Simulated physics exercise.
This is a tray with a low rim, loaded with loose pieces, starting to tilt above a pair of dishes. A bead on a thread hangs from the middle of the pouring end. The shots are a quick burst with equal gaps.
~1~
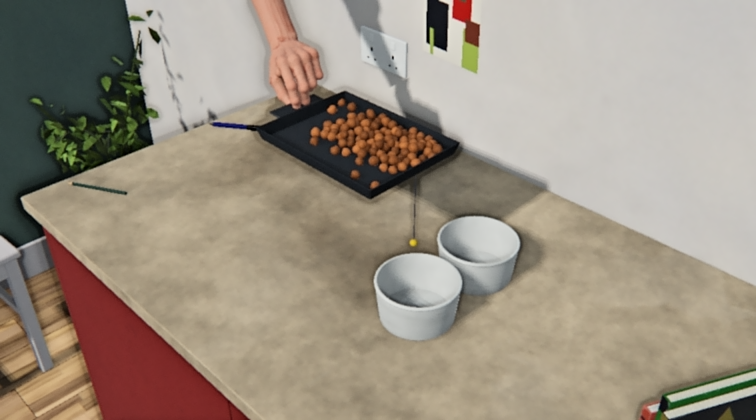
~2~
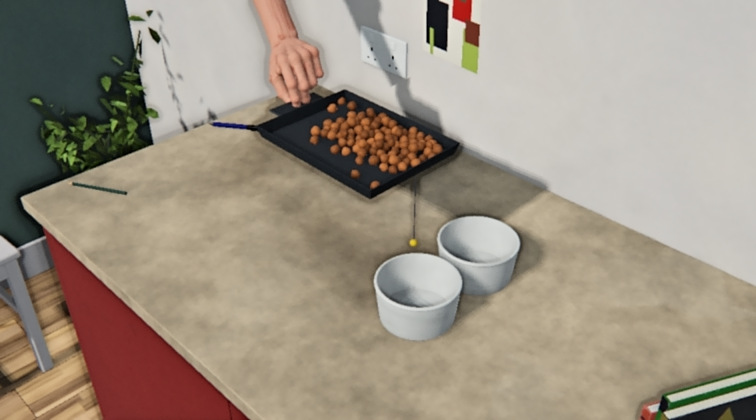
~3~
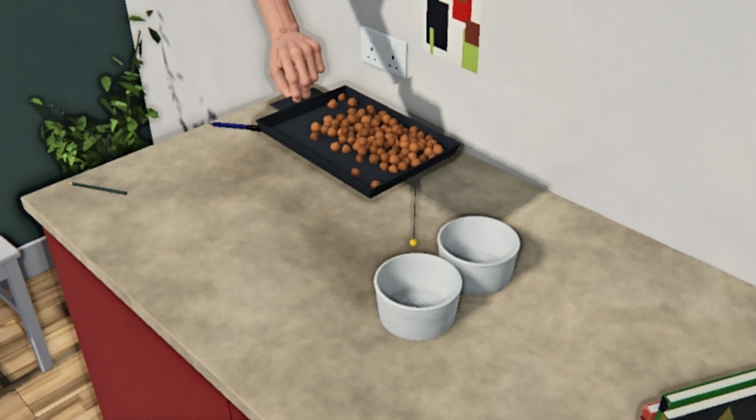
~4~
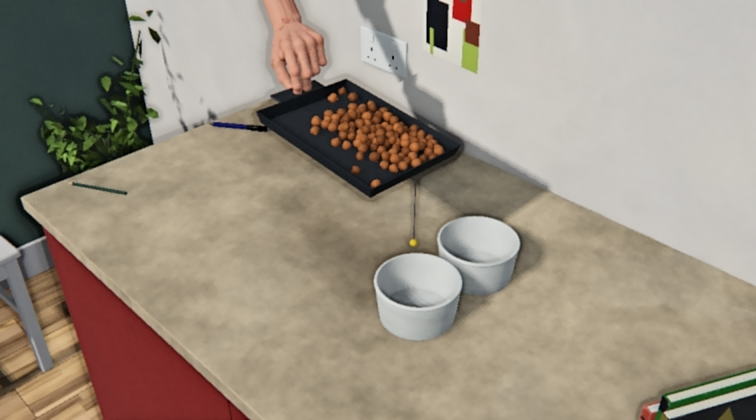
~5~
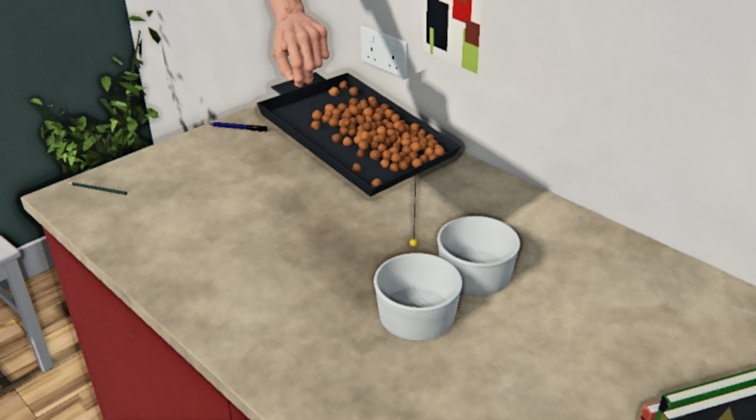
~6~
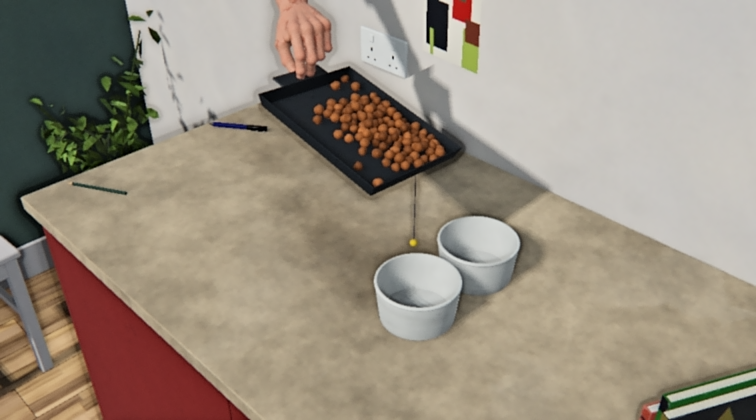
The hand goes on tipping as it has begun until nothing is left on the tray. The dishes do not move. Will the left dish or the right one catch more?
The right one ends fuller.
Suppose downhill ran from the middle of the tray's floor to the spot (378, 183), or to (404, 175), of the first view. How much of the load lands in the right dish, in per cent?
First some 0, then 20 per cent.
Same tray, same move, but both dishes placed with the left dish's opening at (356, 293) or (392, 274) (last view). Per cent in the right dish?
About 30 and 70 per cent.
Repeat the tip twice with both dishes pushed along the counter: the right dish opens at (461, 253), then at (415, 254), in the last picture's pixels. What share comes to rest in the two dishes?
Roughly 70 per cent, and 20 per cent.
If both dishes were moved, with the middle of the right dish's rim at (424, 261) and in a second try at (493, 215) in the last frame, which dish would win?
At the first place the right one, at the second the dish on the left.
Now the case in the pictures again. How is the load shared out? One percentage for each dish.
For the left dish some 10 %, for the right dish some 80 %.
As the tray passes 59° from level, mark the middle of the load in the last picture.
Roughly at (424, 134).
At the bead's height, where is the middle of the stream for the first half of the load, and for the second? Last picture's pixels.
Around (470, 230) and then (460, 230).
Just after the last frame, tray tipped steeply; almost all on the tray; just a few in the right dish; about a tenth in the air.
A moment on, tray tipped right over; about a tenth on the tray; about a tenth in the left dish; roughly two thirds in the right dish; about a tenth outside both; roughly a quarter in the air.
Further on, tray tipped past a quarter turn; about a tenth in the left dish; the larger part in the right dish; about a tenth outside both.
When it is over, tray tipped past a quarter turn; about a tenth in the left dish; the larger part in the right dish; about a tenth outside both.
